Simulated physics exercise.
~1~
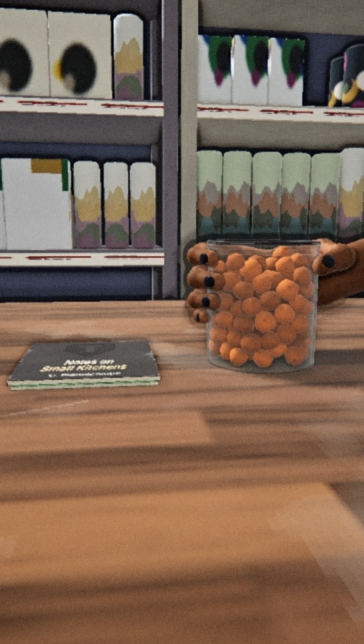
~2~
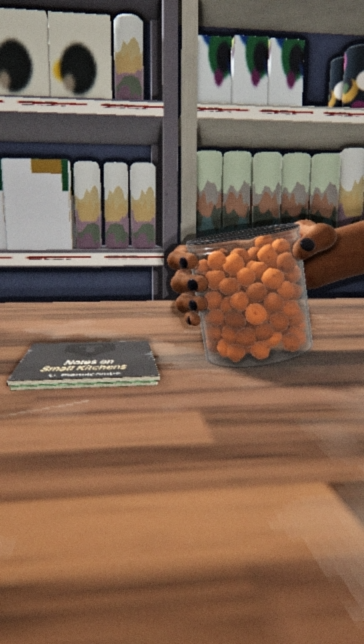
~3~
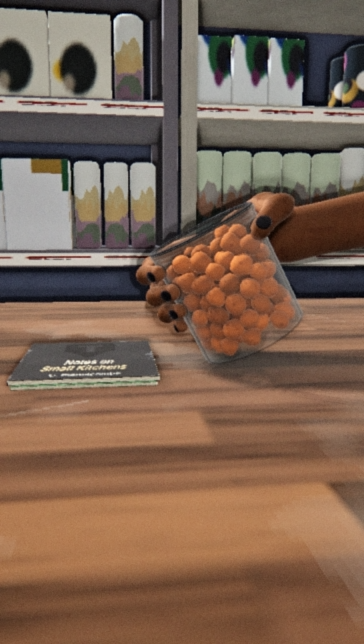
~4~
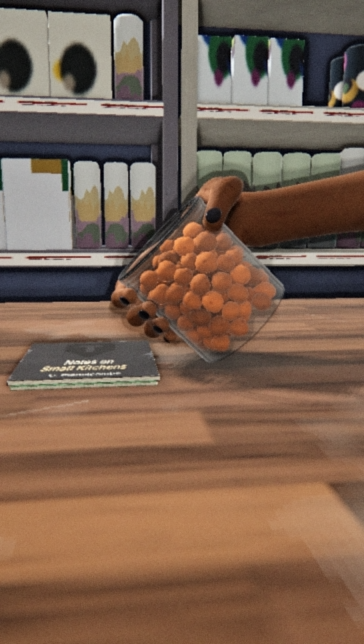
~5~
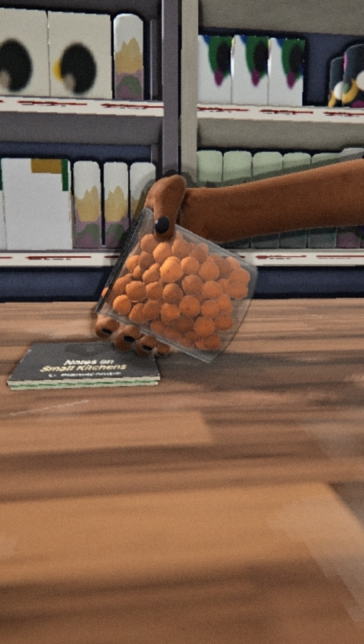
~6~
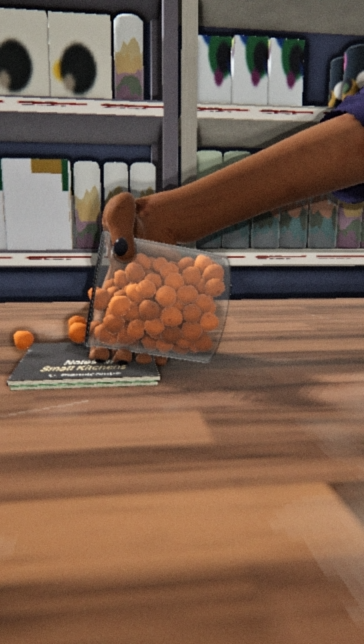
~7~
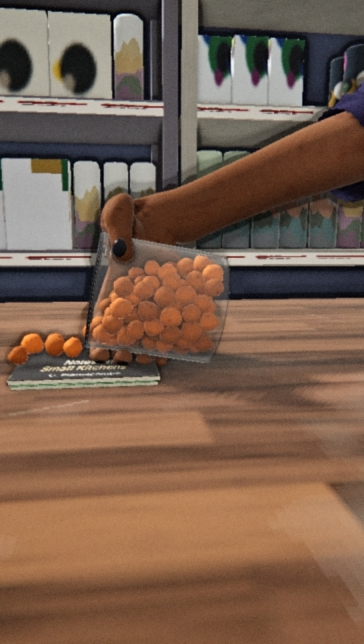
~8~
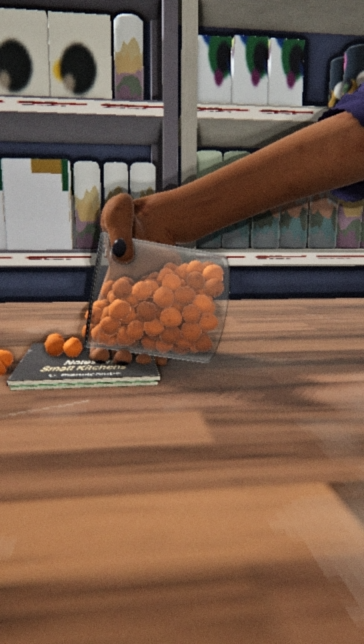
The clip shows a hand lifting an open clear jar of orange balls, moving it left and tipping it onto its side against a small pile of books on a wooden table. A few balls spill out onto the books, while most remain inside the held jar.
